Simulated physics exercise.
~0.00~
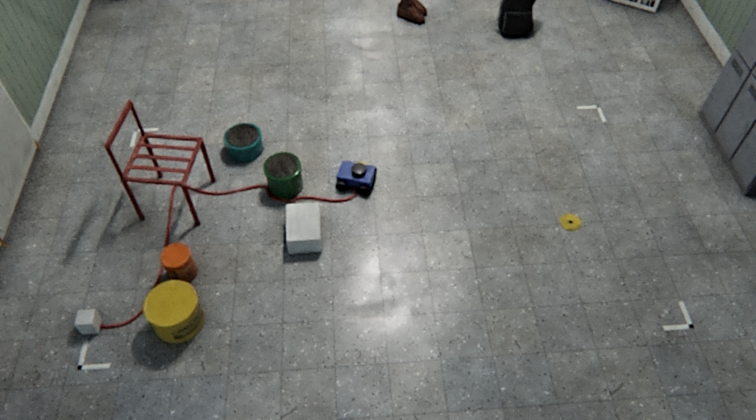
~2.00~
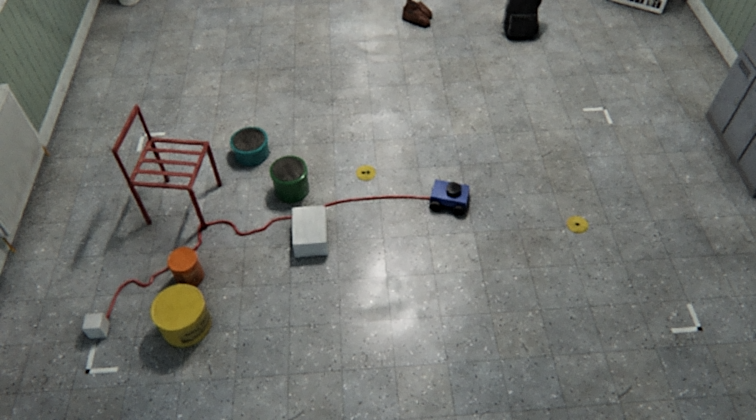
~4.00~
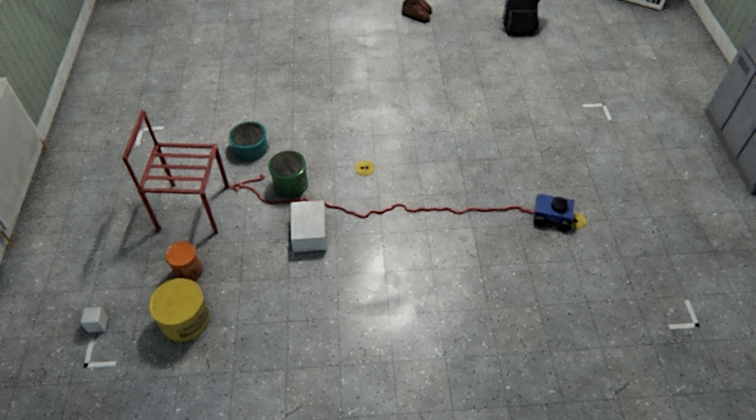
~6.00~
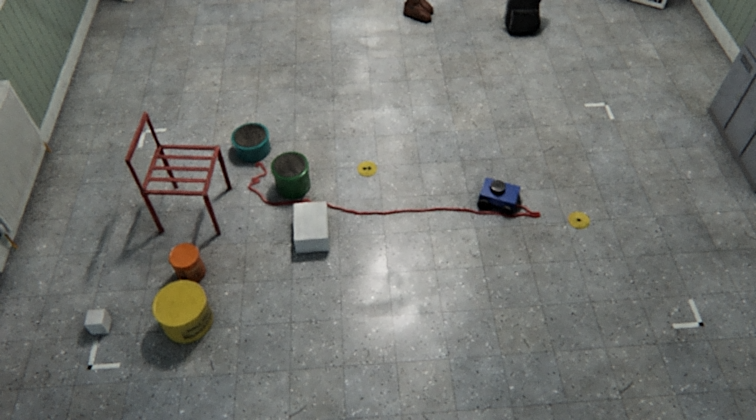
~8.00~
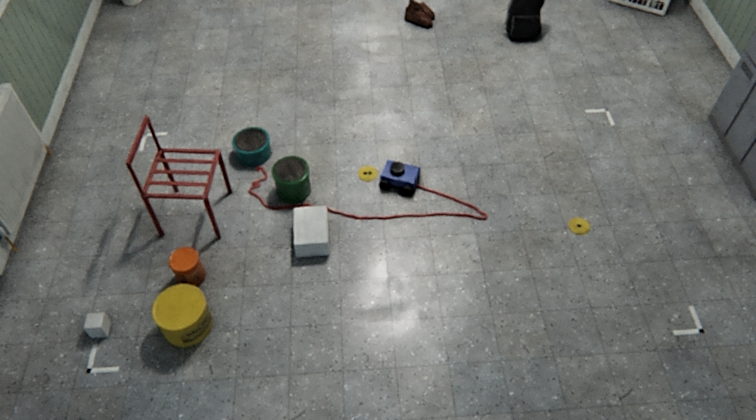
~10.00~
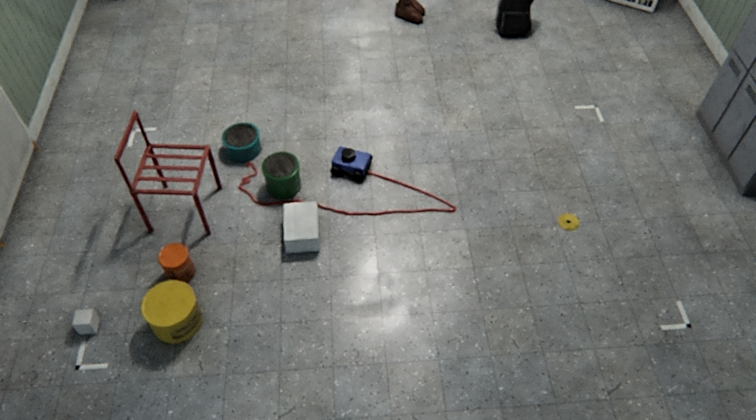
Blue cart pulling a red lead rightward past pots and buckets, shifting a red chair, then returning left with the plug out.
